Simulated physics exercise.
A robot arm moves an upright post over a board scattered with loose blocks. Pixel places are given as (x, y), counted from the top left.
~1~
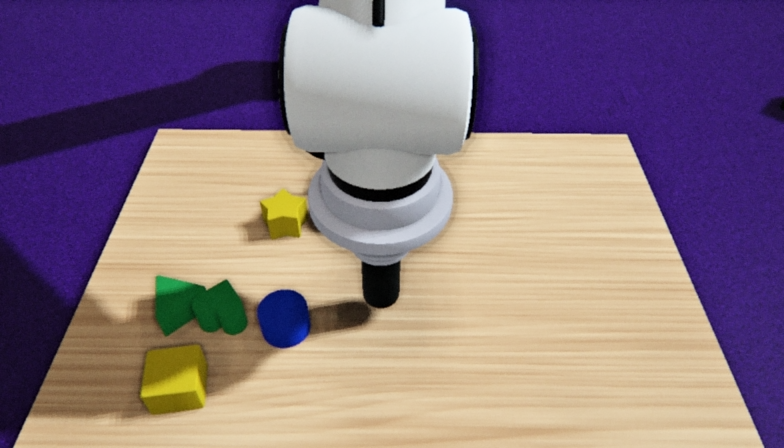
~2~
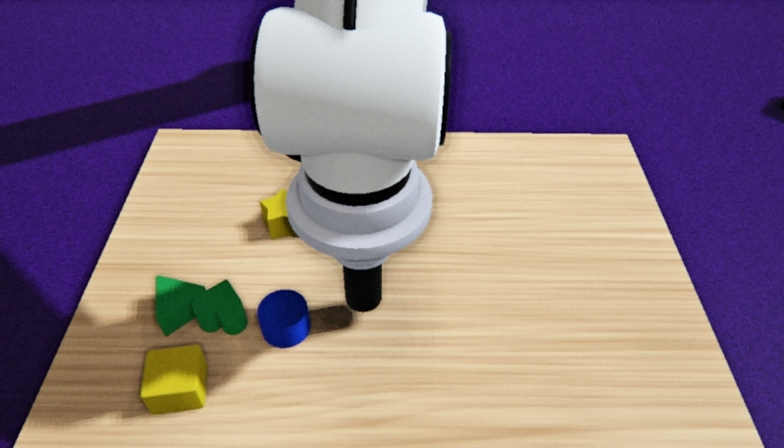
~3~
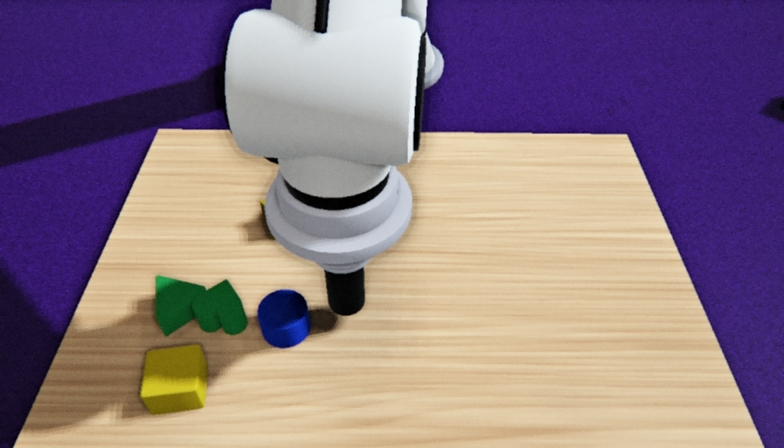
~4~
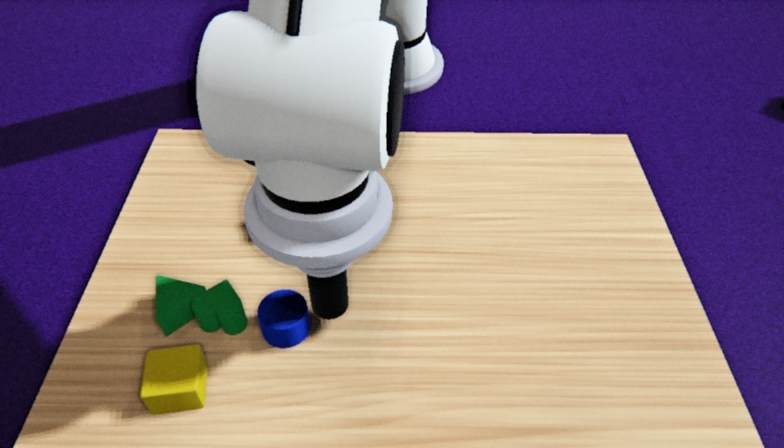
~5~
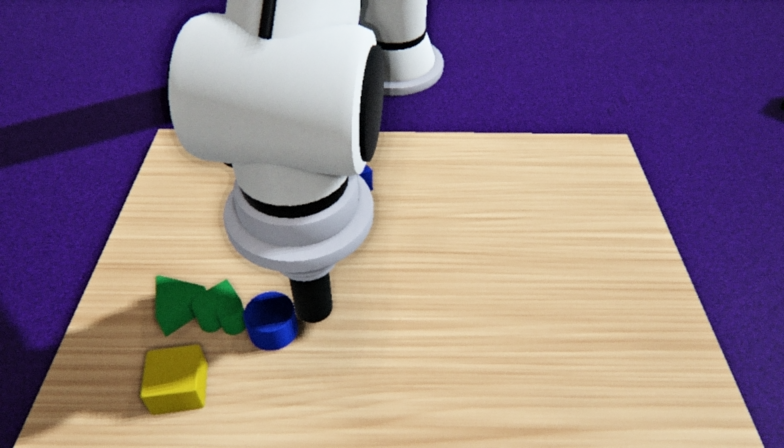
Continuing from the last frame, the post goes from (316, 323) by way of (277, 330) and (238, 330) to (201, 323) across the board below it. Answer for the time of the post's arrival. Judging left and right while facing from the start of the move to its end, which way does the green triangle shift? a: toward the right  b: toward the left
Option a.
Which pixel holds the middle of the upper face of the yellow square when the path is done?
The middle of the upper face of the yellow square will lie at about (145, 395) in the picture.
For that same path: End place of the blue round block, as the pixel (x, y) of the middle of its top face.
In the picture, that point is around (178, 342).
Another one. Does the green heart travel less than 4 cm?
I believe not.
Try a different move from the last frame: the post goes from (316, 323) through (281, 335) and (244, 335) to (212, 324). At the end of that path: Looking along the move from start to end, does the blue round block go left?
Yes, it checks out.
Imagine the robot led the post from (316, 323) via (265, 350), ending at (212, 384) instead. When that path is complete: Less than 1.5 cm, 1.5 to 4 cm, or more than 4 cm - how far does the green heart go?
It is going to finish 1.5 to 4 cm from where it is now.
What follows on the original path. One third of the way, post (272, 317); green triangle (167, 286), turned 20° anticlockwise; green heart (195, 307), turned 65° clockwise; blue round block (227, 328).
Two thirds of the way, post (232, 317); yellow square (148, 388); green triangle (159, 279); green heart (172, 308), turned 95° clockwise; blue round block (192, 338).
At the end, post (195, 309); yellow square (145, 395); green triangle (152, 277); green heart (154, 310), turned 110° clockwise; blue round block (178, 342).
